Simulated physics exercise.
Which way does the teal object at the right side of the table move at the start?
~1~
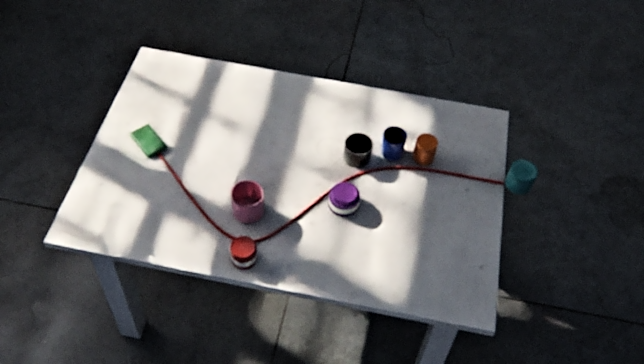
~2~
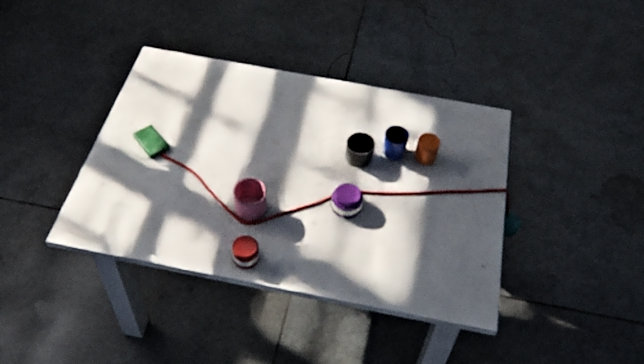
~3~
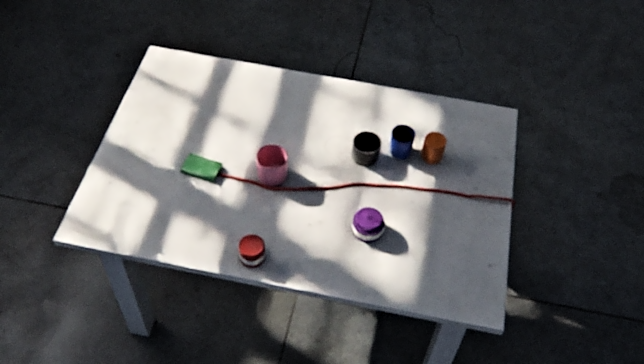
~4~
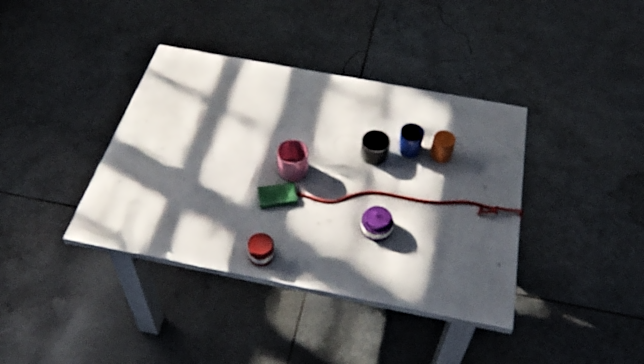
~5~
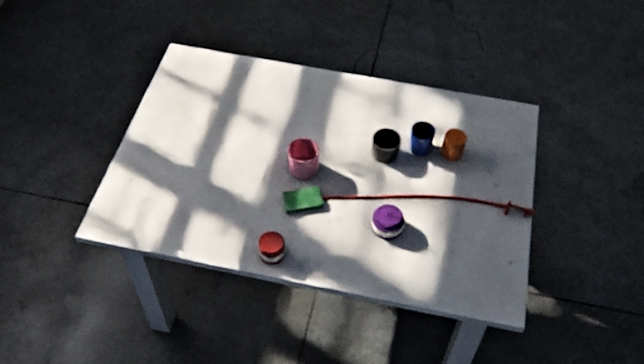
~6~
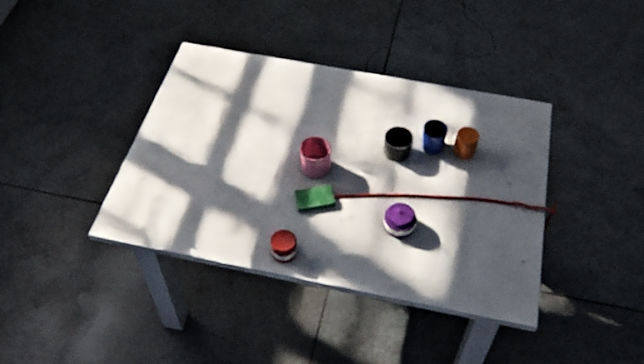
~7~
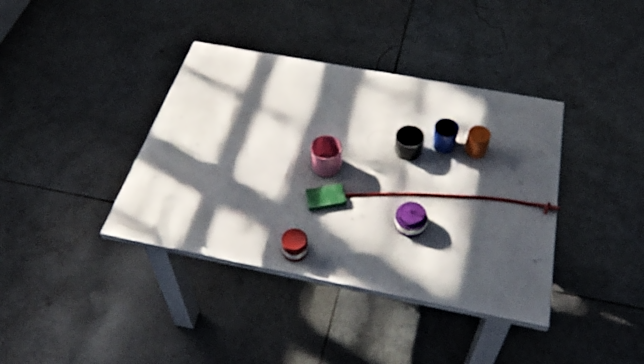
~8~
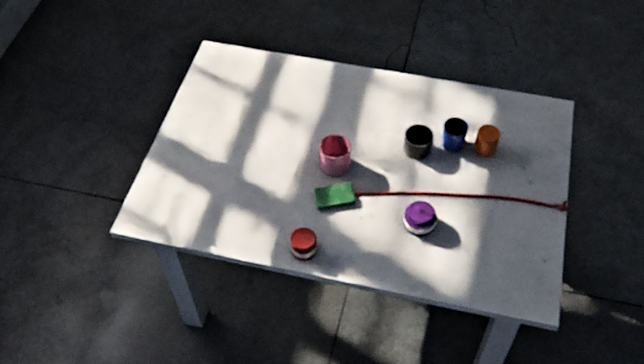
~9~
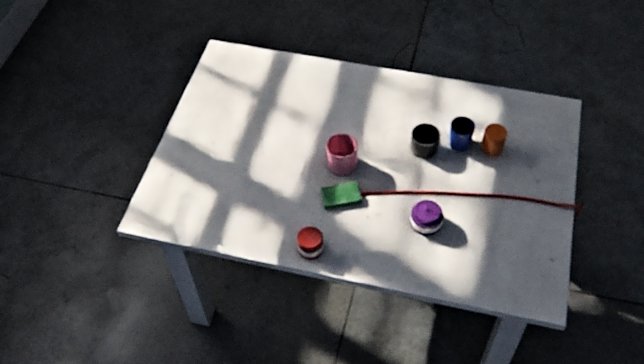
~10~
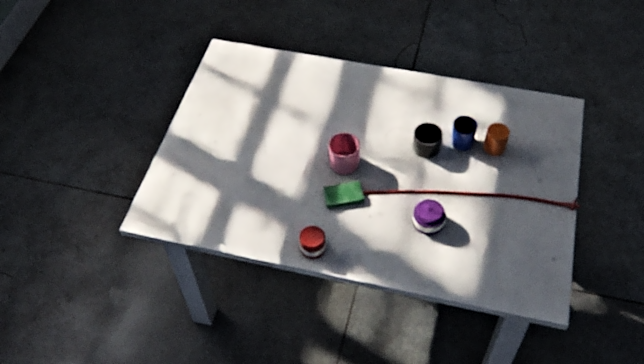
The teal object moves down, dropping out of sight past the right edge of the table.
In the video, a teal object drops off the right side of a white table, and its red cable drags a green block rightward, shifting a pink mug and a purple jar. The block, mug and jar end up at rest on the table, the cable stretching to the right edge.
